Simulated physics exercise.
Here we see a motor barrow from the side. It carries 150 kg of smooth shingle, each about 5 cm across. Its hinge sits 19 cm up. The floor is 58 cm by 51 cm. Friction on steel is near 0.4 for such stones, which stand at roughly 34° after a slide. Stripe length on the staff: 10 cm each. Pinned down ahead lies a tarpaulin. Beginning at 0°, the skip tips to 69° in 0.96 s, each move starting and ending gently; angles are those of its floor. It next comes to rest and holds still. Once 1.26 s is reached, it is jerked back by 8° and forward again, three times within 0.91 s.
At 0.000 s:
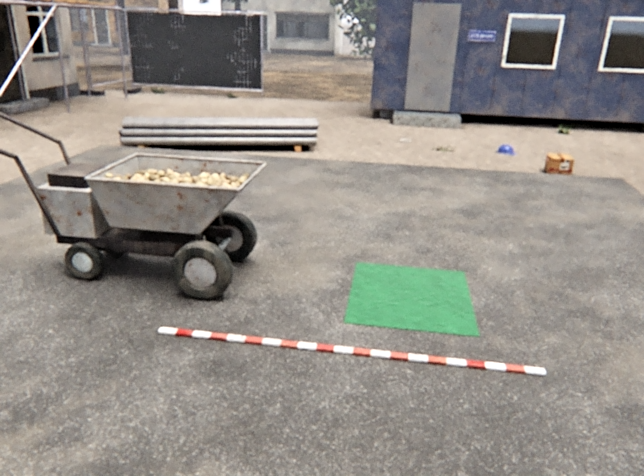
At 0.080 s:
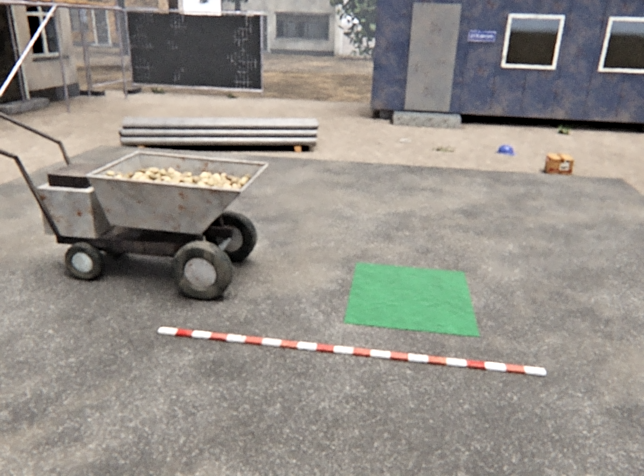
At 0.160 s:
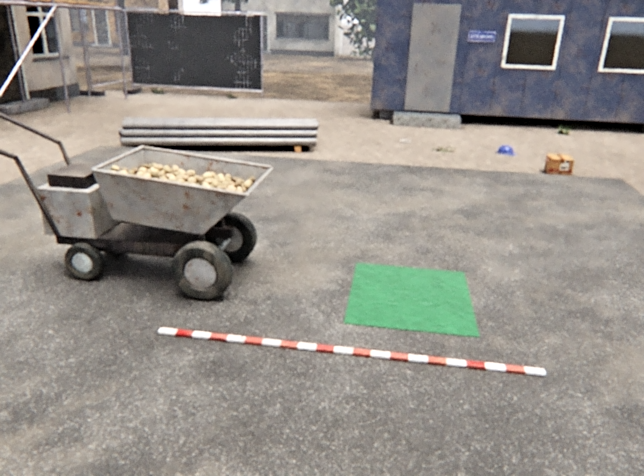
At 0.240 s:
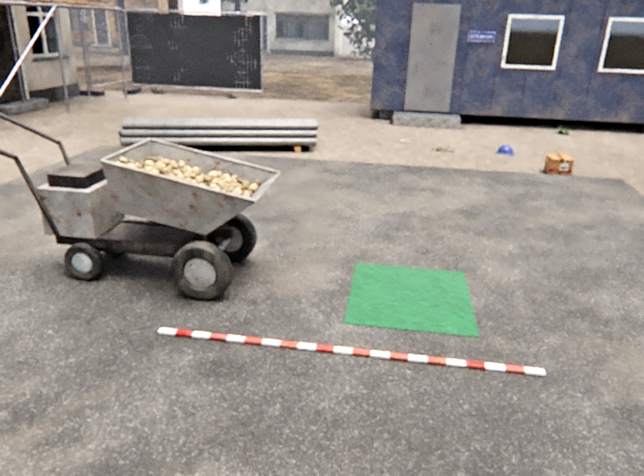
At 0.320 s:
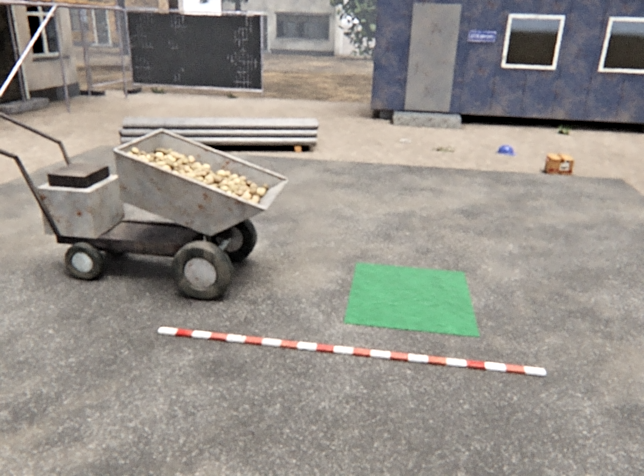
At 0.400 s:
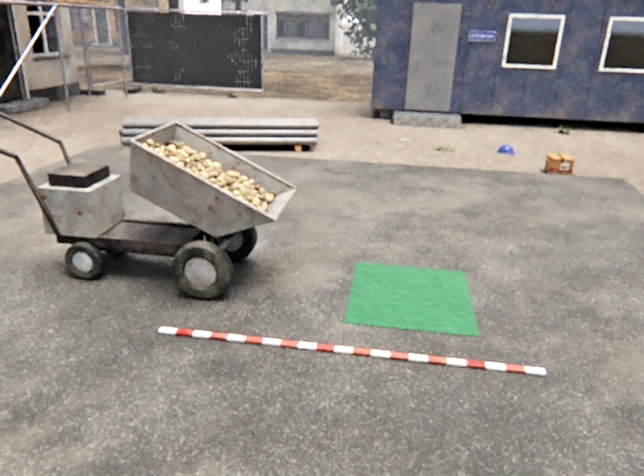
A small grey motor barrow loaded with pale stones stood still on the tarmac while its skip slowly tilted forward to the right, its back end rising, near a green tarpaulin and a red-and-white staff.
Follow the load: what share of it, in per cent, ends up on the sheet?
I would say roughly 40 per cent.
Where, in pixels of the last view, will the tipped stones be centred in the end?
I'd point somewhere around (359, 287).
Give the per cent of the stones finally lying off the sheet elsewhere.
Some 15 per cent of the load.
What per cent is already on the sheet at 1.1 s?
About 5 per cent by then.
After 0.7 s the floor is at 58°; 100 % in the skip; the foremost stones are at (295, 249).
After 1.1 s the floor is at 69°; 65 % in the skip, 29 % short of the sheet, 6 % on the sheet; the foremost stones are at (369, 295).
After 2.6 s the floor is at 69°; 0 % in the skip, 43 % short of the sheet, 41 % on the sheet, 16 % off the sheet elsewhere; the foremost stones are at (607, 314).
After 4.6 s the floor is at 69°; 0 % in the skip, 43 % short of the sheet, 41 % on the sheet, 16 % off the sheet elsewhere; the foremost stones are at (607, 314).
